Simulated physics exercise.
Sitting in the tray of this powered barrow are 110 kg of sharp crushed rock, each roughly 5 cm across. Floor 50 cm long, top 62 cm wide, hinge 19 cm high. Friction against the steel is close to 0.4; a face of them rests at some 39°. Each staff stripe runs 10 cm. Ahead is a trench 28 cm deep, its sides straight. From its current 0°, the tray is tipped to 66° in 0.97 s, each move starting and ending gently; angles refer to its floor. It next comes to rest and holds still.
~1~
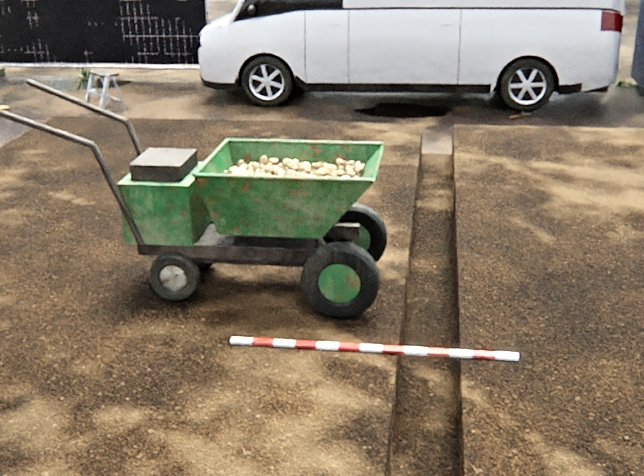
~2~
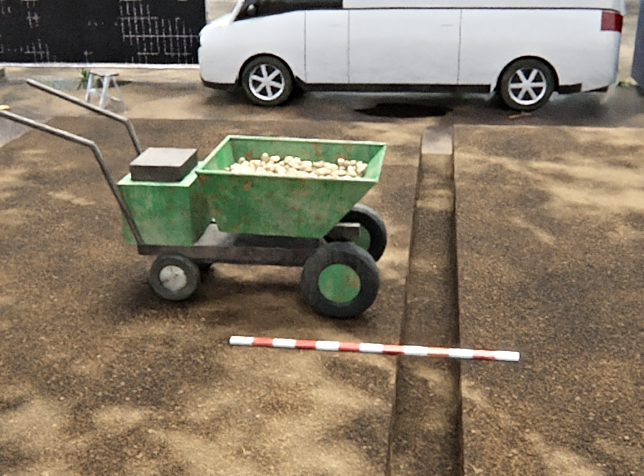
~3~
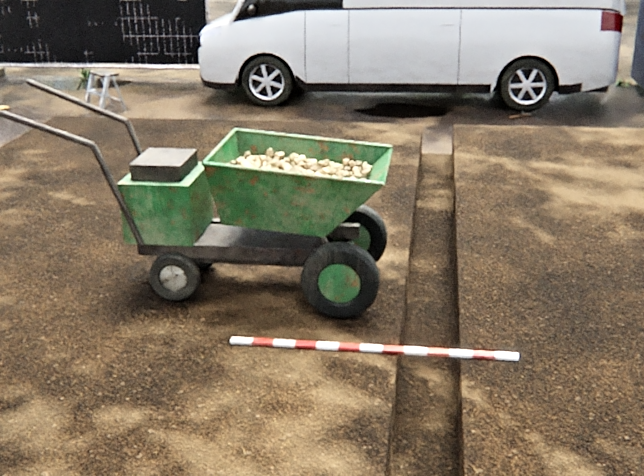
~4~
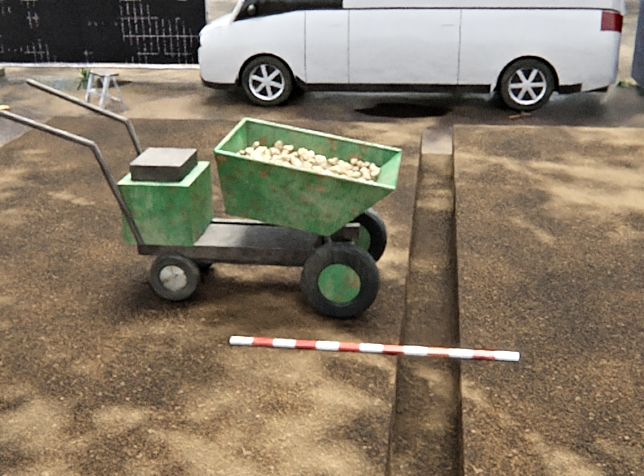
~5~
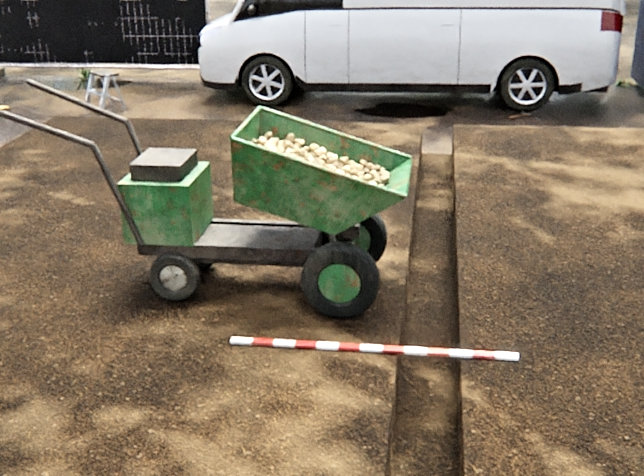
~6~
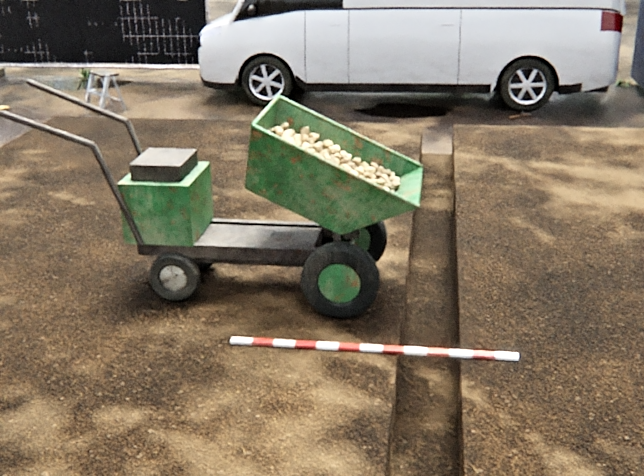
A green wheeled barrow stood on brown ground beside a narrow trench, and its tray of pale stones slowly tilted toward the right, the back end rising, while a white van stayed parked behind.
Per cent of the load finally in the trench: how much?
Approx. 19 %.
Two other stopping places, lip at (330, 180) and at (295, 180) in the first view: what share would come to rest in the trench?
First place: Near 50%; second place: Near 55%.
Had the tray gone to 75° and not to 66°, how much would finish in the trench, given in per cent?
It would be near 15 per cent.
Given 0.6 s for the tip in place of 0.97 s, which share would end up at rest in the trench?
It'd be some 10 per cent.
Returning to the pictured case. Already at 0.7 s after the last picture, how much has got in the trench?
About 0%.
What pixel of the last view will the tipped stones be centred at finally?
(486, 296).
Then, 0.3 s after the last picture the floor is at 56°, 100 % in the tray; the foremost stones are at (433, 220).
Then, 0.7 s after the last picture the floor is at 66°, 90 % in the tray, 9 % past the trench; the foremost stones are at (499, 281).
Then, 1.0 s after the last picture the floor is at 66°, 60 % in the tray, 40 % past the trench; the foremost stones are at (591, 302).
Then, 3.0 s after the last picture the floor is at 66°, 33 % in the tray, 19 % in the trench, 48 % past the trench; the foremost stones are at (639, 304).
